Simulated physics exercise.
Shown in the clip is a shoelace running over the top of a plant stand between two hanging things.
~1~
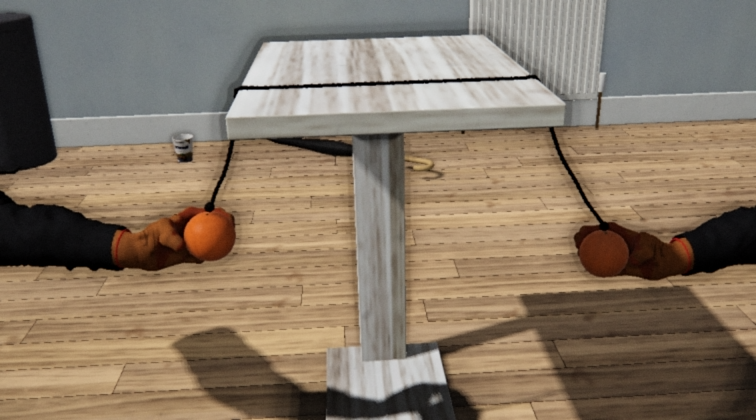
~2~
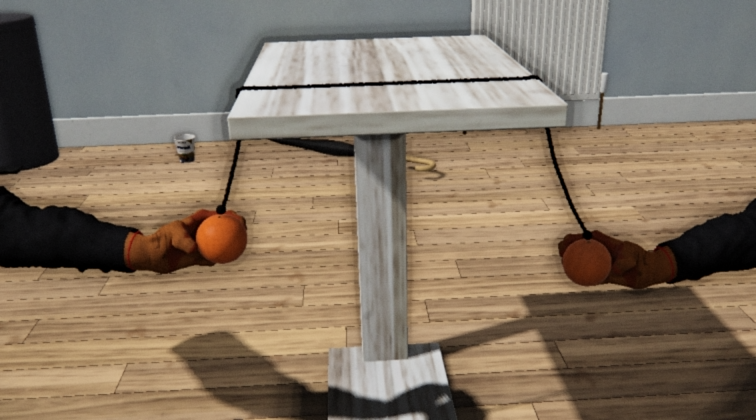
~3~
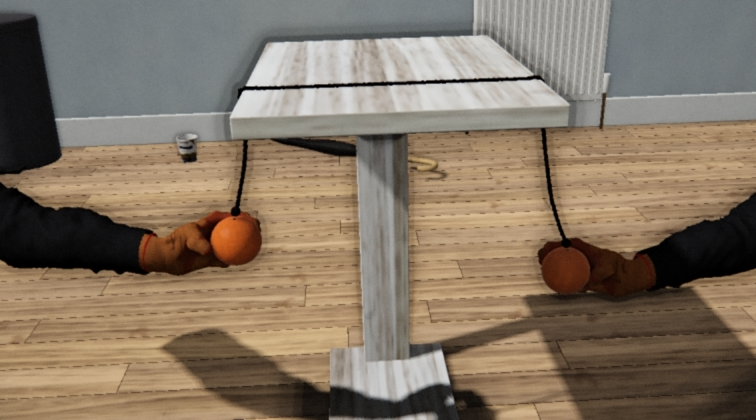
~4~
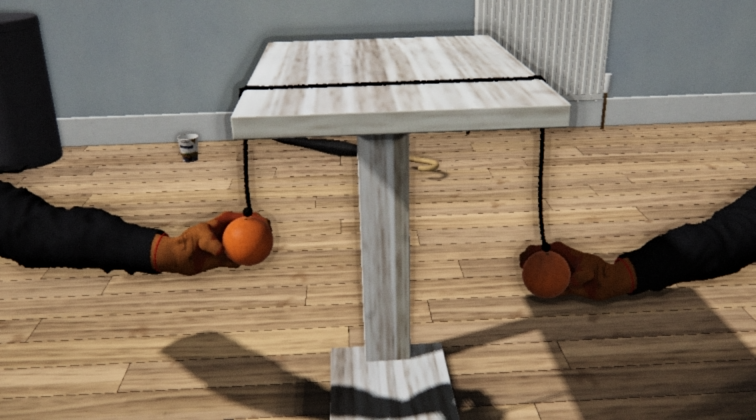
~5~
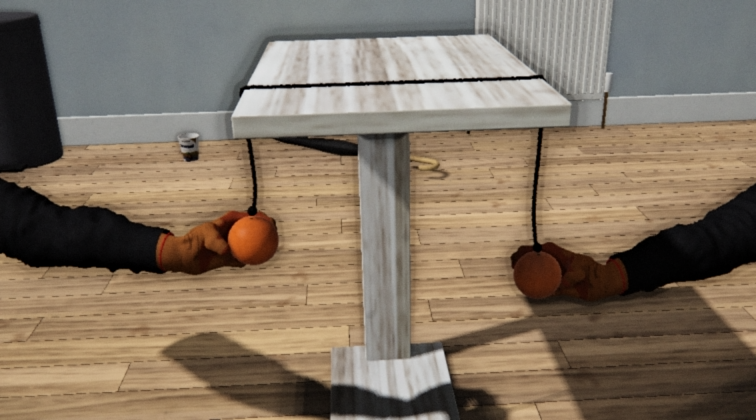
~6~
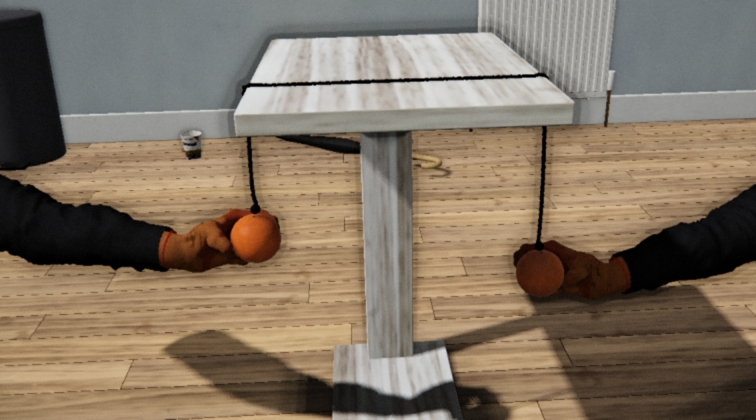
Two arms in black sleeves and orange-brown gloves reach in from left and right, each holding an orange, in a room with a wooden floor and blue-grey wall, seen from the front and slightly above. A black shoelace runs over a pale, streaked wooden plant stand between the oranges. The hands move the oranges inward toward the stand, then stay nearly still, while the view barely shifts.
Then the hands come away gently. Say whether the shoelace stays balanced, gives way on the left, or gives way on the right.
No motion.
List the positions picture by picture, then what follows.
In the first frame, left orange (210, 236); right orange (604, 254); shoelace over the top (419, 82).
In the second frame, left orange (222, 239); right orange (587, 262).
In the third frame, left orange (236, 241); right orange (565, 270).
In the fourth frame, left orange (248, 241); right orange (546, 274).
In the fifth frame, left orange (253, 241); right orange (537, 275).
In the sixth frame, left orange (256, 238); right orange (540, 273); shoelace over the top (427, 80).
Then, 0.56 s past the final frame, left orange at the same height near (265, 240); right orange at the same height near (527, 275).
Then, 1.34 s past the final frame, left orange at the same height near (264, 240); right orange at the same height near (536, 274).
When it is over, left orange at the same height near (257, 240); right orange at the same height near (530, 275). The shoelace stays as it is.
